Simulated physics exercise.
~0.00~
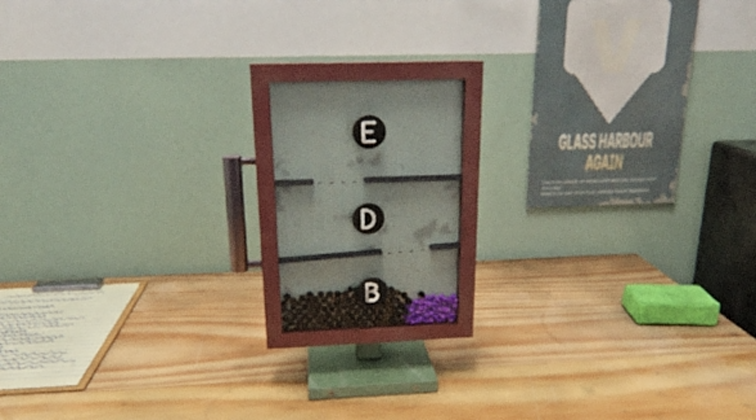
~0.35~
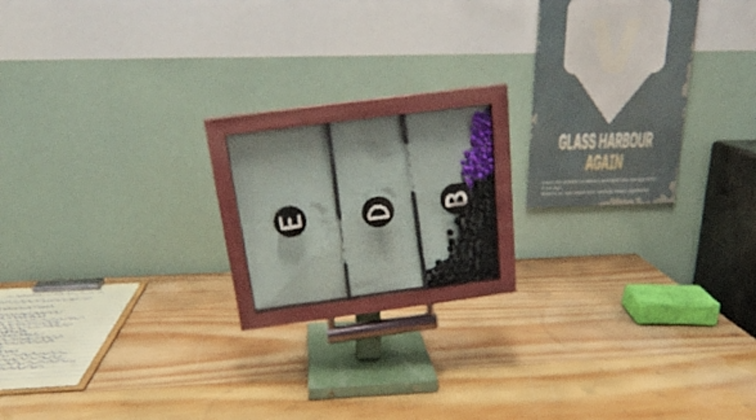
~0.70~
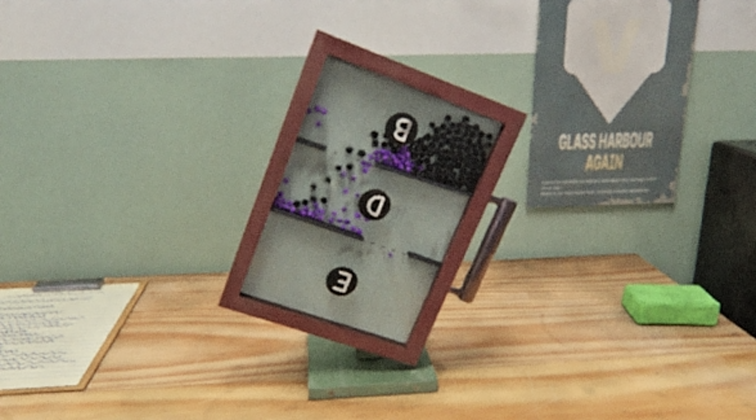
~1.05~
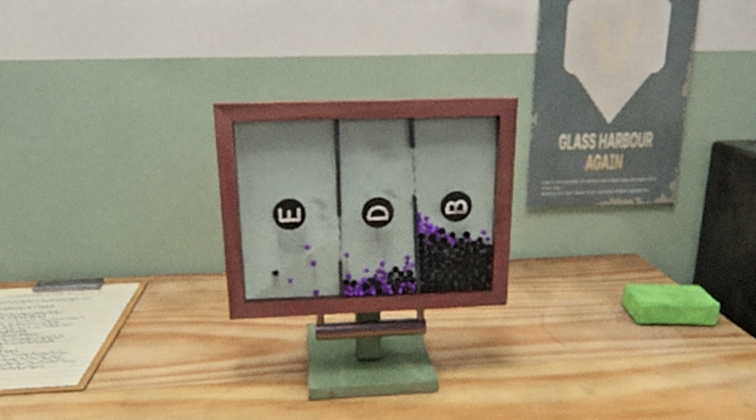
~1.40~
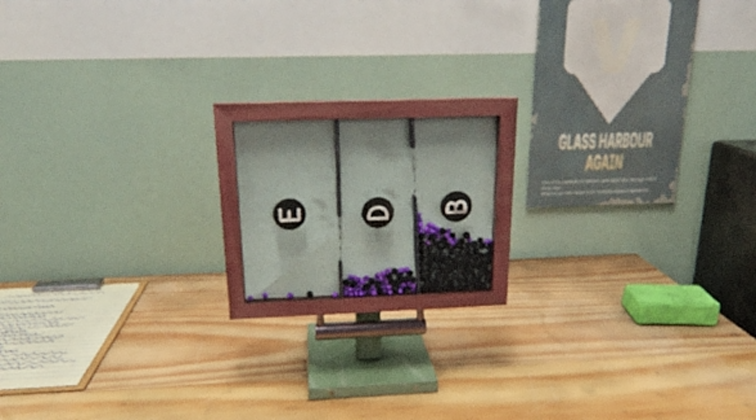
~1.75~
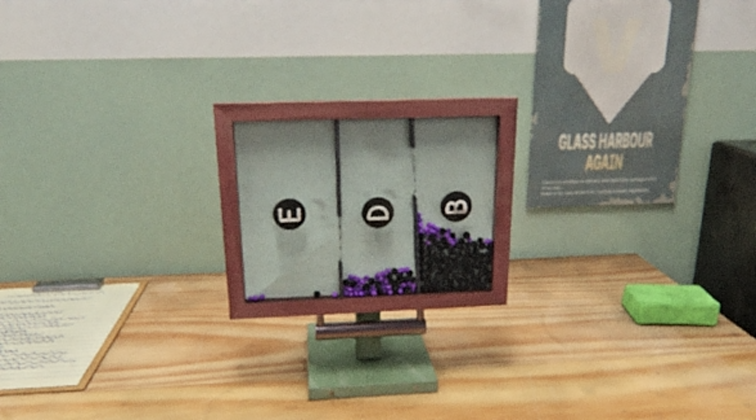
Black and purple beads spilling between lettered chambers as their framed box turns nearly upside down, swings back and rests sideways, most purple in D.
